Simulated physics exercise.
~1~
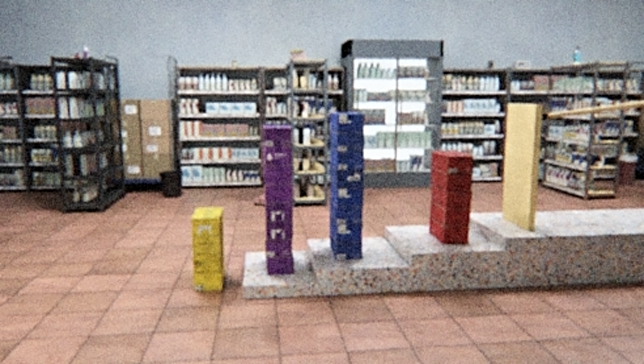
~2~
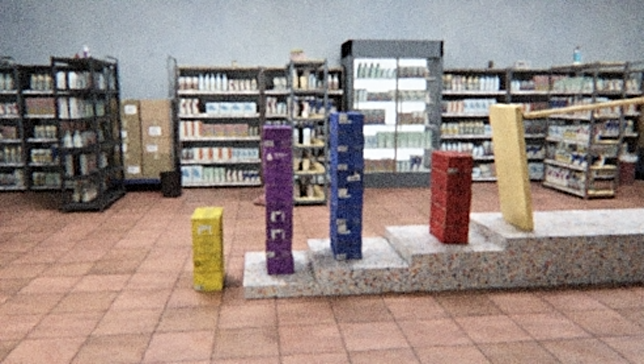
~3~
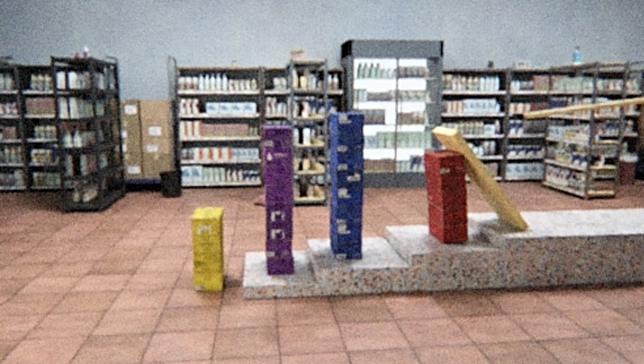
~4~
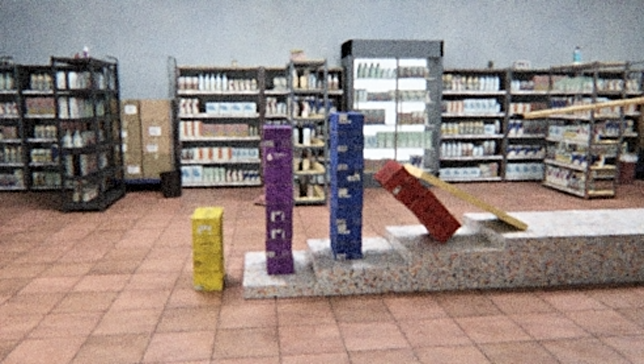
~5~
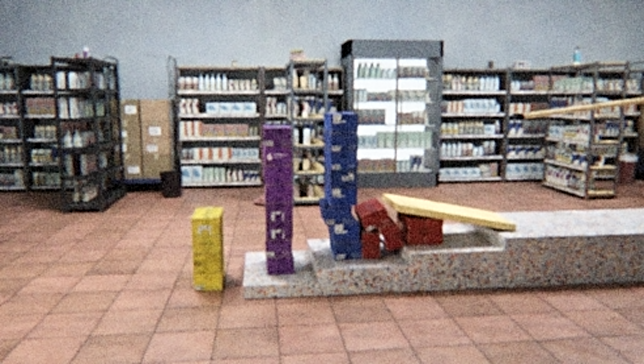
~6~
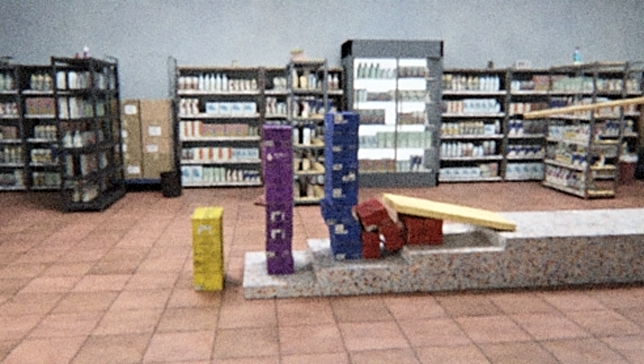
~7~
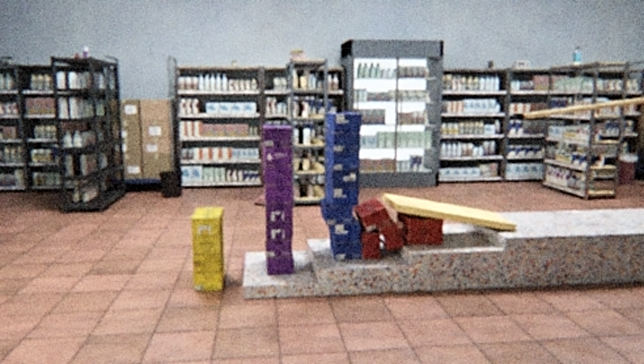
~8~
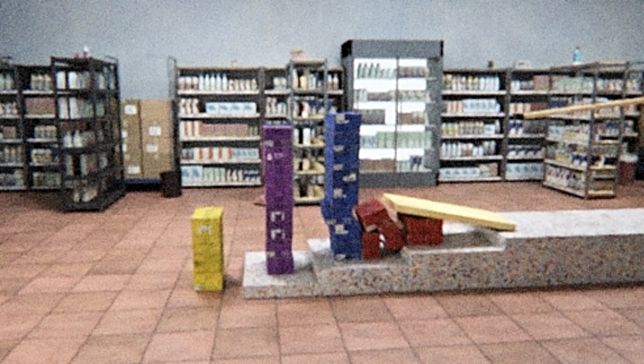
A pole nudges an upright pale board on stone steps in a shop, and it topples left onto the red stack, which tips and collapses against the blue stack; the board settles on the fallen boxes while the blue, purple and yellow stacks remain standing.
